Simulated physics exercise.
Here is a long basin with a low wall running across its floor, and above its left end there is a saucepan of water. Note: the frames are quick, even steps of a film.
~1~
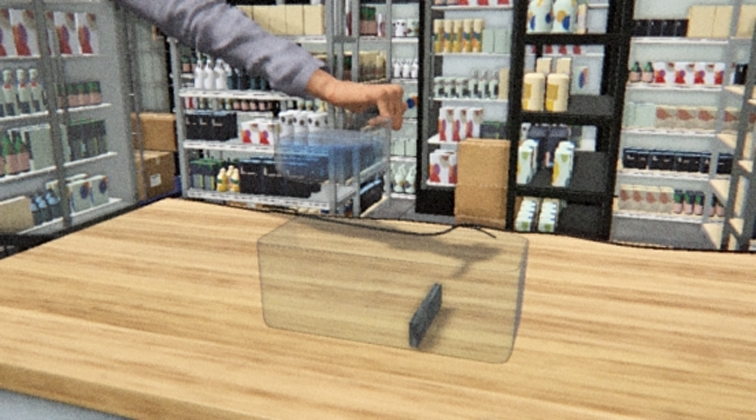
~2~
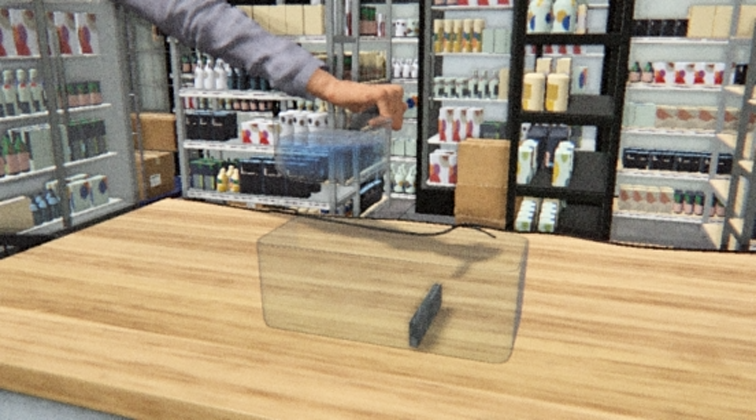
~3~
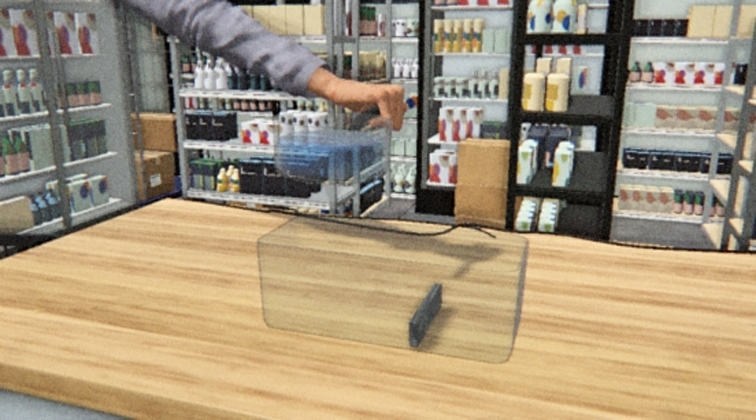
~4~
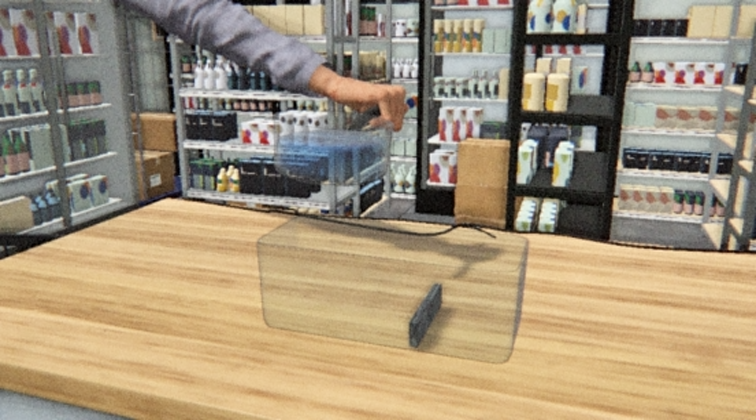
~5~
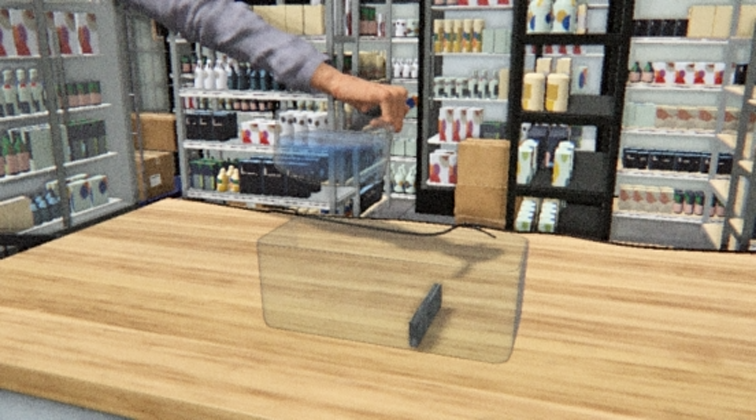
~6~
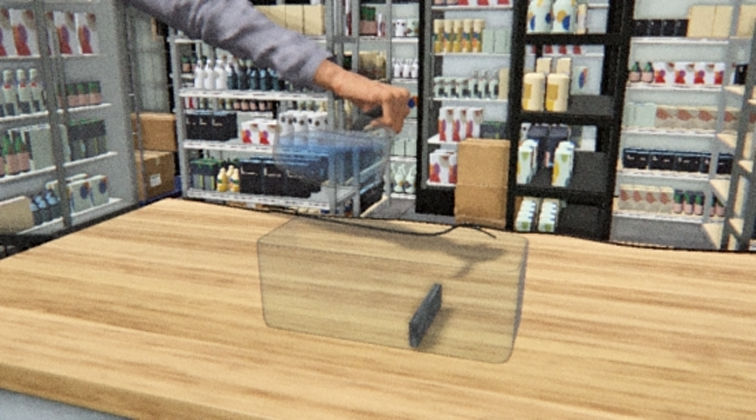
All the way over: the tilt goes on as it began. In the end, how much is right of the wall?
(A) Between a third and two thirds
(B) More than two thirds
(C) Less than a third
A, between a third and two thirds.
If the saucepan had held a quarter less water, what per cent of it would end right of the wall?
Best guess: Around 30 %.
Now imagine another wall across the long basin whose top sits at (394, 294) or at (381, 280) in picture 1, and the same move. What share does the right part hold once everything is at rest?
Case 1: 75 %; case 2: 85 %.
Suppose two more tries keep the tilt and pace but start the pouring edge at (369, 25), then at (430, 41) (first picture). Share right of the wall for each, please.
It works out to around 45 % and then around 65 %.
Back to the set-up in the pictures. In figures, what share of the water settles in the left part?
Close to 55 in a hundred.
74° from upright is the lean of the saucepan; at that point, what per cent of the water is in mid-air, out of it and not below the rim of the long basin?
Close to 35 in a hundred.
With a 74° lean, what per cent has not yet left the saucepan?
Close to 45 per cent.
A moment on, the saucepan is tipped part way and 46 per cent is still to pour, 6 is left of the wall and 14 right of it.
Next, the saucepan is tipped right over and 4 per cent is still to pour, 47 is left of the wall and 43 right of it.
Then the saucepan is tipped right over and 0 per cent is still to pour, 55 is left of the wall and 44 right of it.
Later the saucepan is tipped right over and 0 per cent is still to pour, 55 is left of the wall and 44 right of it.
At rest 55 per cent lies left of the wall, 44 right of it and 1 outside.
